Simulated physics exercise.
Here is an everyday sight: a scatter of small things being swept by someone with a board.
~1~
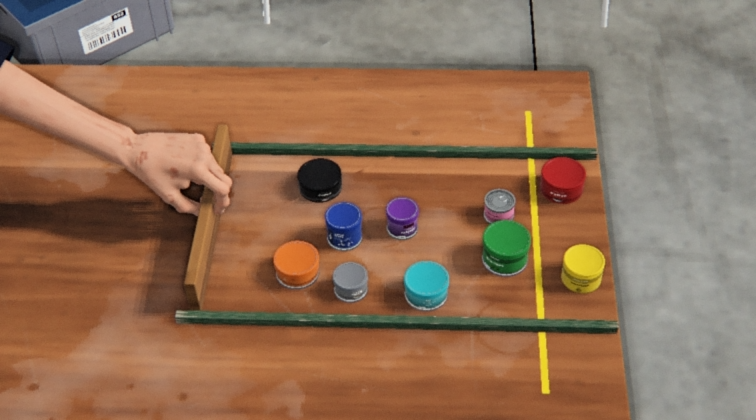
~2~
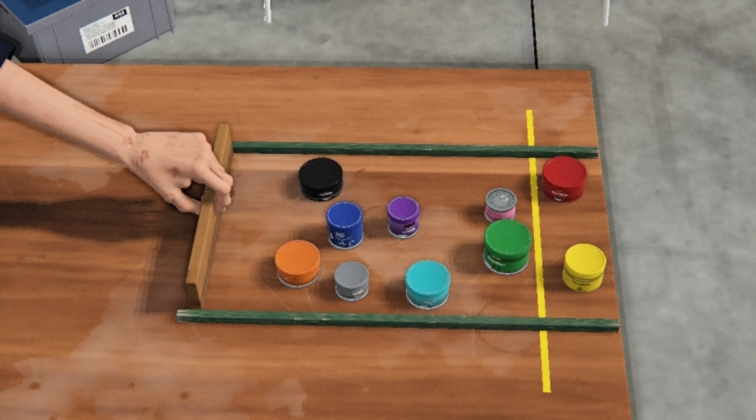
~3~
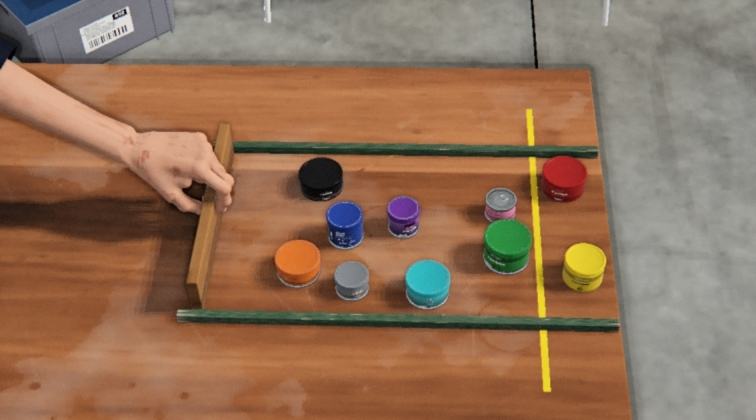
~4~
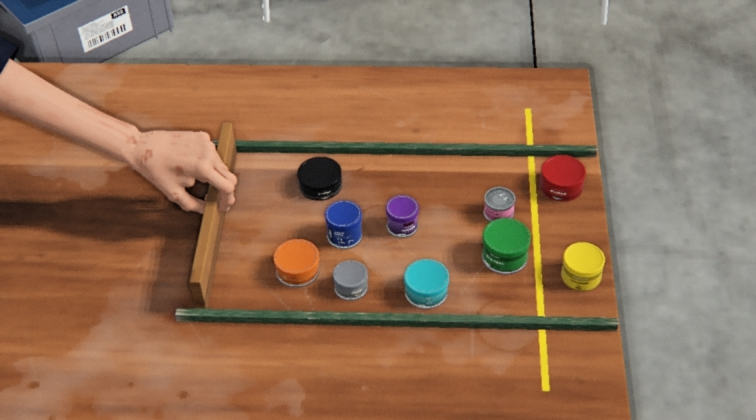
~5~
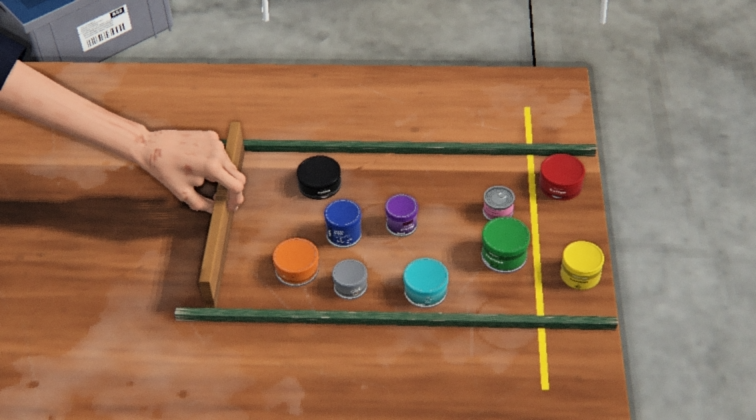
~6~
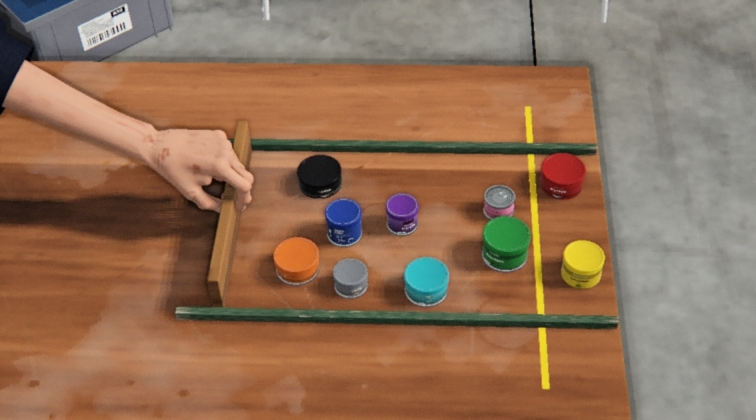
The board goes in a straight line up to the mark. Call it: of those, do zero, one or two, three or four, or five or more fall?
One or two fall.
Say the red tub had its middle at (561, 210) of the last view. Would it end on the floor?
From that start, the object then does not stay.
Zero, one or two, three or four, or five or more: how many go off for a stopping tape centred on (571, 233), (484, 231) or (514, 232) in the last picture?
Going through the three places in order, the answers are five or over; none; none.
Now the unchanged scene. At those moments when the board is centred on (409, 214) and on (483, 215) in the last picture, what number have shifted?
I make it 6 at the first spot and 8 at the other.
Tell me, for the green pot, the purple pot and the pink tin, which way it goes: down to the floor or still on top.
At the end the green pot is still there, the purple pot is still there and the pink tin is still there.
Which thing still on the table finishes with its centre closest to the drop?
Foremost: The red tub.
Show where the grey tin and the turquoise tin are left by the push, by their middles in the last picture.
First at (558, 299); second at (596, 290).
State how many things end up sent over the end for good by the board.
Result: A total of 1.
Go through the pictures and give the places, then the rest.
Yellow tub (583, 269); red tub (563, 181); green pot (506, 248); board (210, 214); tape (536, 236), in the first picture.
Red tub (564, 180); orange tin (298, 264), in the second picture.
Green pot (507, 247); black tub (321, 179), in the third picture.
Yellow tub (583, 267); board (215, 213), in the fourth picture.
Red tub (562, 177); blue tin (343, 224), in the fifth picture.
Yellow tub (583, 265); red tub (562, 177); green pot (506, 244); board (232, 211); tape (536, 232), in the sixth picture.
Soon after, none off yet; yellow tub at rest near (583, 265); red tub at rest near (562, 177); green pot at rest near (506, 244).
Then, none off yet; yellow tub at rest near (583, 265); red tub at rest near (562, 177); green pot moved about its own width near (544, 240).
By the end, the number that fall off is one or two; fallen, yellow tub.
